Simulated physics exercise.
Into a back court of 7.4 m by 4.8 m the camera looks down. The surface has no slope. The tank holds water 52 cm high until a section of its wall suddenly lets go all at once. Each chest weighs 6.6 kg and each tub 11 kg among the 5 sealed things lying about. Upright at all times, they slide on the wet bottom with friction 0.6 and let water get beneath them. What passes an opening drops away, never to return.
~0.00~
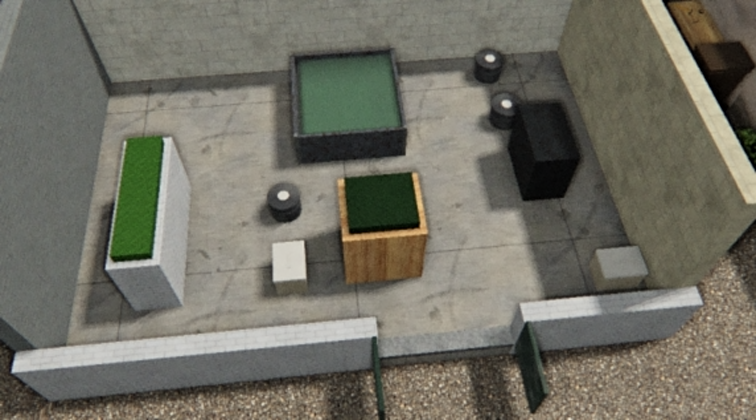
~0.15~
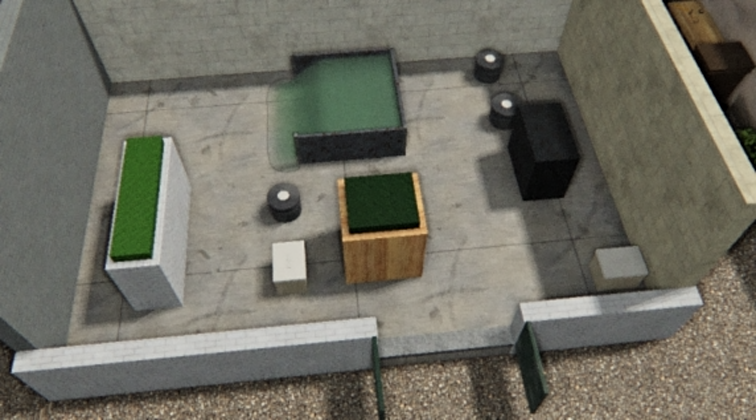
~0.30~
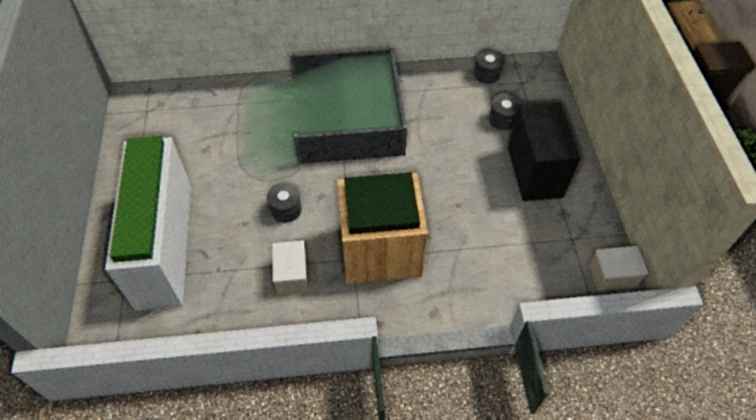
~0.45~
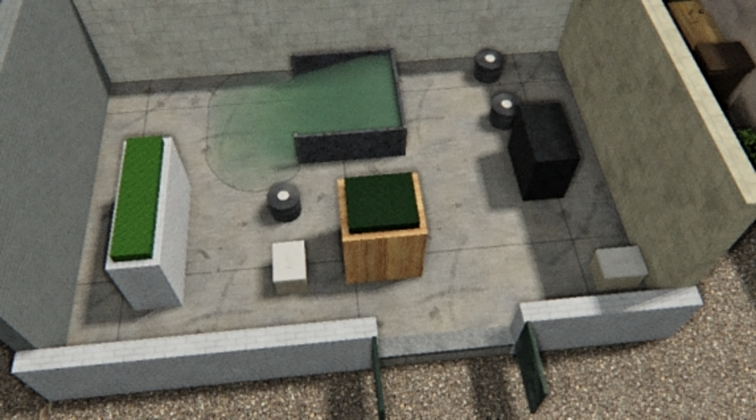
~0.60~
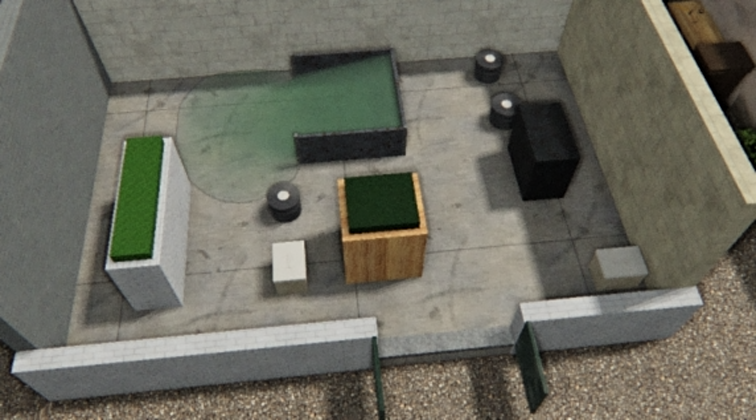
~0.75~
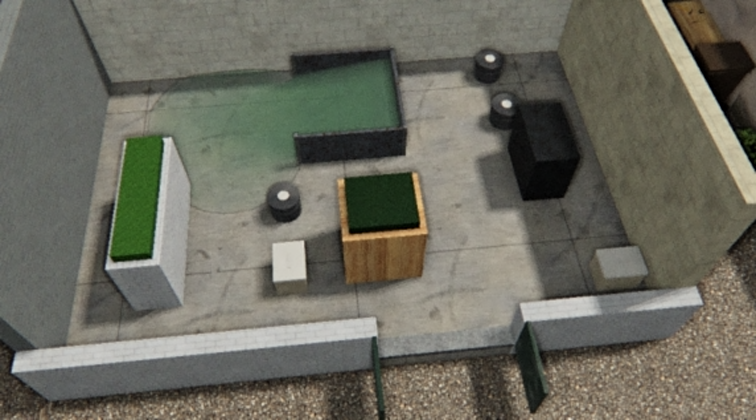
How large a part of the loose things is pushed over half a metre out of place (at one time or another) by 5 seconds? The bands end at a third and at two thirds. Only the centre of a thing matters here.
A person watching would say not many, below a third.
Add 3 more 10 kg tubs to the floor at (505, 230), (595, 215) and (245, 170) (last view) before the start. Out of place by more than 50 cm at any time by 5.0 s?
So it's stays below, then stays below, then gets above.
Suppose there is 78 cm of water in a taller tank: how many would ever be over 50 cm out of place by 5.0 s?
Under that setup the answer is 2.
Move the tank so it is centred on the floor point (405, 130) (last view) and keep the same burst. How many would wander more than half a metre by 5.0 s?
1.
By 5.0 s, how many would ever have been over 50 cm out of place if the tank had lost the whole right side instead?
In that case the number is 3.
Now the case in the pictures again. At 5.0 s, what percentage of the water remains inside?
Still held: Near 100 %.
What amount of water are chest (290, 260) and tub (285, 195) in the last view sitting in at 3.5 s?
First about 1 cm, second about 0 cm.
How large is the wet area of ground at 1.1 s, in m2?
The covered patch comes to about 10.0 m2.
After 1.1 s 0 of 5 are over 50 cm from their spots; 0 afloat.
After 2.2 s 0 of 5 are over 50 cm from their spots; 0 afloat.
After 3.5 s 0 of 5 are over 50 cm from their spots; 0 afloat.
After 5.0 s 0 of 5 are over 50 cm from their spots, and 0 have been at some point; 0 afloat.
